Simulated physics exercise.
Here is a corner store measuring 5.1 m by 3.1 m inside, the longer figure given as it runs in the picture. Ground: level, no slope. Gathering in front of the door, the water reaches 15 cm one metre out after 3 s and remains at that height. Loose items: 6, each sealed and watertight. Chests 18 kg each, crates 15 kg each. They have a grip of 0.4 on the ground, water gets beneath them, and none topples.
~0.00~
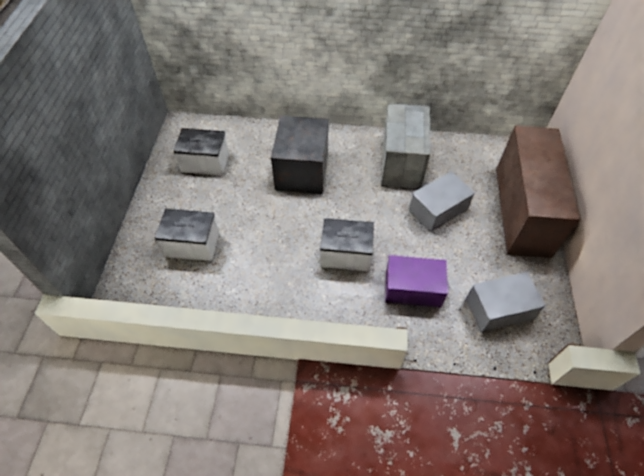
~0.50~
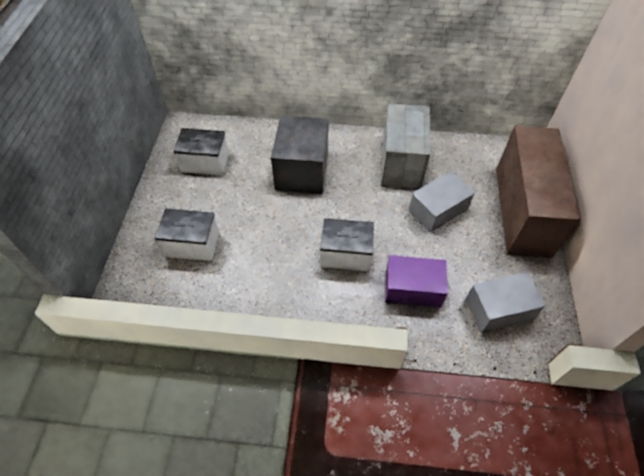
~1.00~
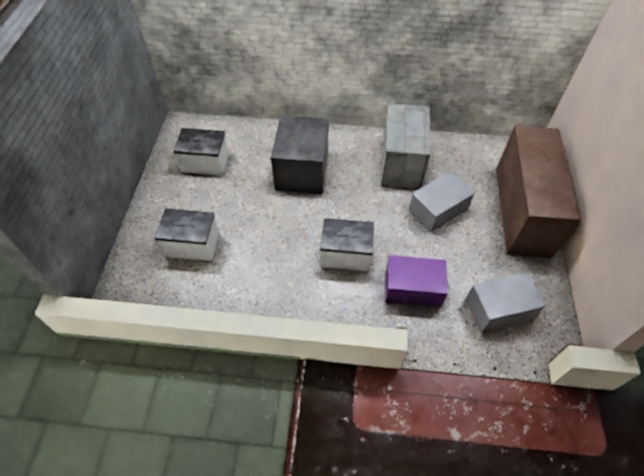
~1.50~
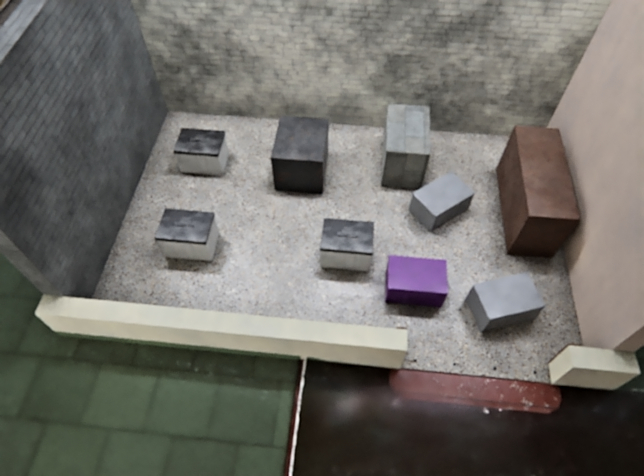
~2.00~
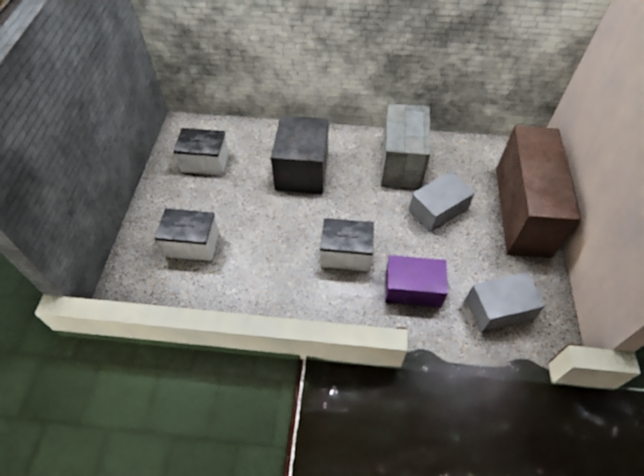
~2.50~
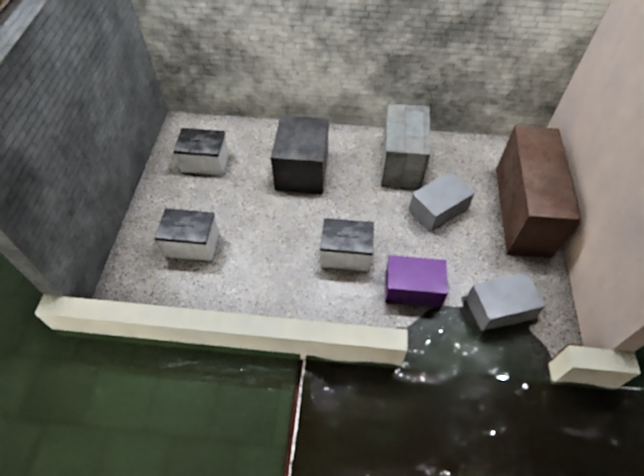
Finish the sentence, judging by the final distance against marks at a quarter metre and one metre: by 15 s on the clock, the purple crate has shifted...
It has shifted more than one metre.
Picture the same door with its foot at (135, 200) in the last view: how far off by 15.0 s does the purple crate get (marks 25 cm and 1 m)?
Then the purple crate would have shifted modestly.
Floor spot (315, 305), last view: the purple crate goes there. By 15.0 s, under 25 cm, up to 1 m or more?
Well, it sits tight.
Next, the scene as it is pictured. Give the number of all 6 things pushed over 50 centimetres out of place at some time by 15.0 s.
The tally stands at 3.
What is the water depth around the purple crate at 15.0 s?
Roughly 9 cm deep.
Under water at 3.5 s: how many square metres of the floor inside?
2.0 m2.
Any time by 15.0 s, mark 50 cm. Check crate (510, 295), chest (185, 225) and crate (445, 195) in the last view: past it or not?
Going one by one, I get above, within and within.
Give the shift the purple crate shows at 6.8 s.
140 cm or so by then.
After 3.5 s the purple crate is near (416, 271), 0.0 m from its start, aground; 0 afloat.
After 6.8 s the purple crate is near (348, 185), 1.4 m from its start, aground; 1 afloat.
After 11.0 s the purple crate is near (348, 183), 1.4 m from its start, aground; 2 afloat.
After 15.0 s the purple crate is near (348, 183), 1.4 m from its start, afloat; 5 afloat.
